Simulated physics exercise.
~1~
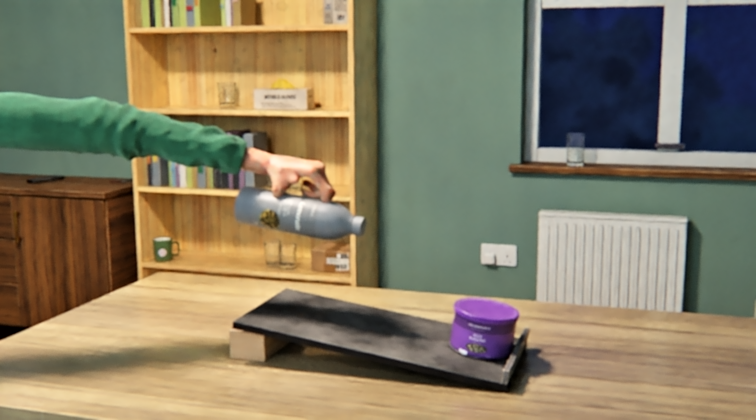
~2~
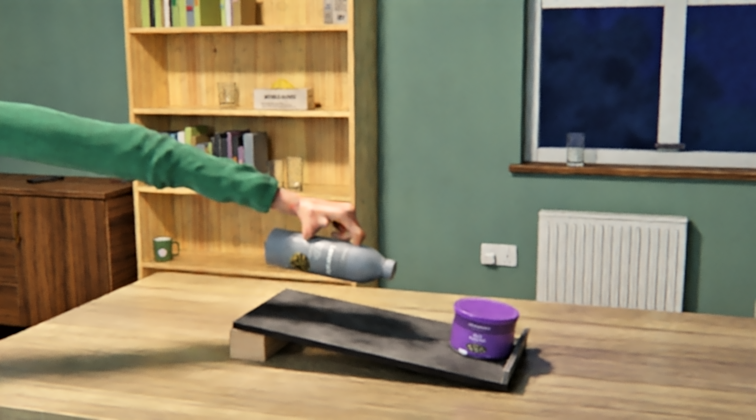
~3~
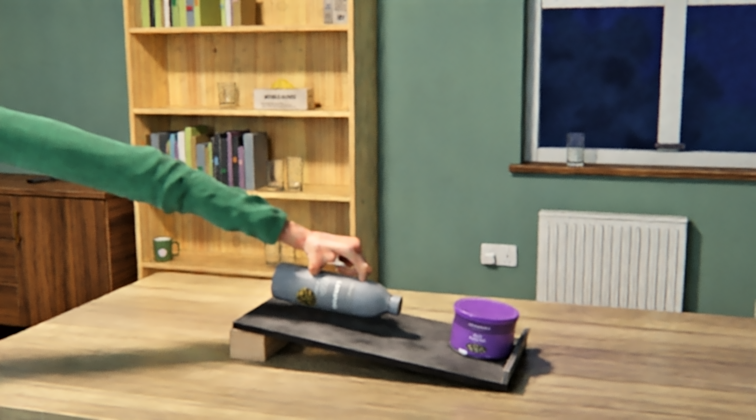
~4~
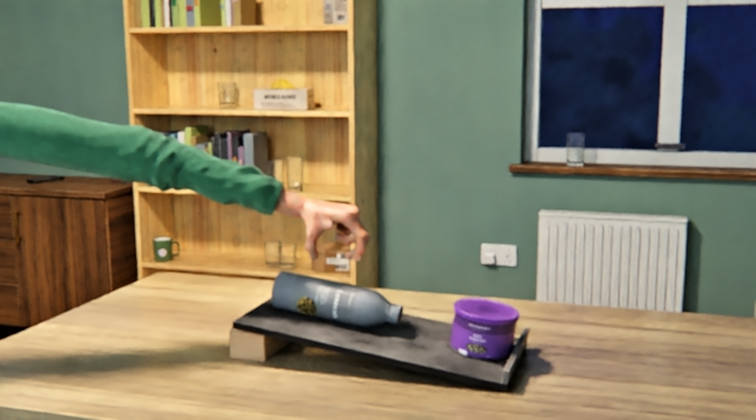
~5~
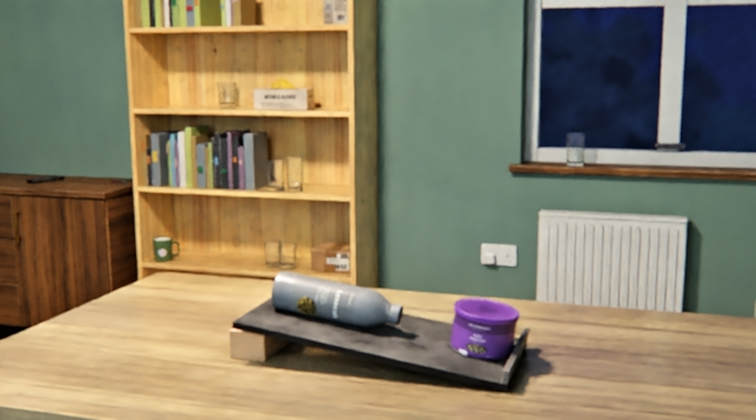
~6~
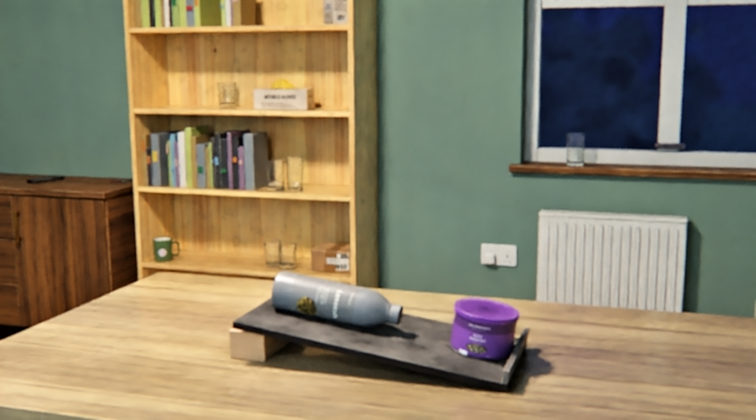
A hand lays a grey bottle on a sloping board, and it stays there.
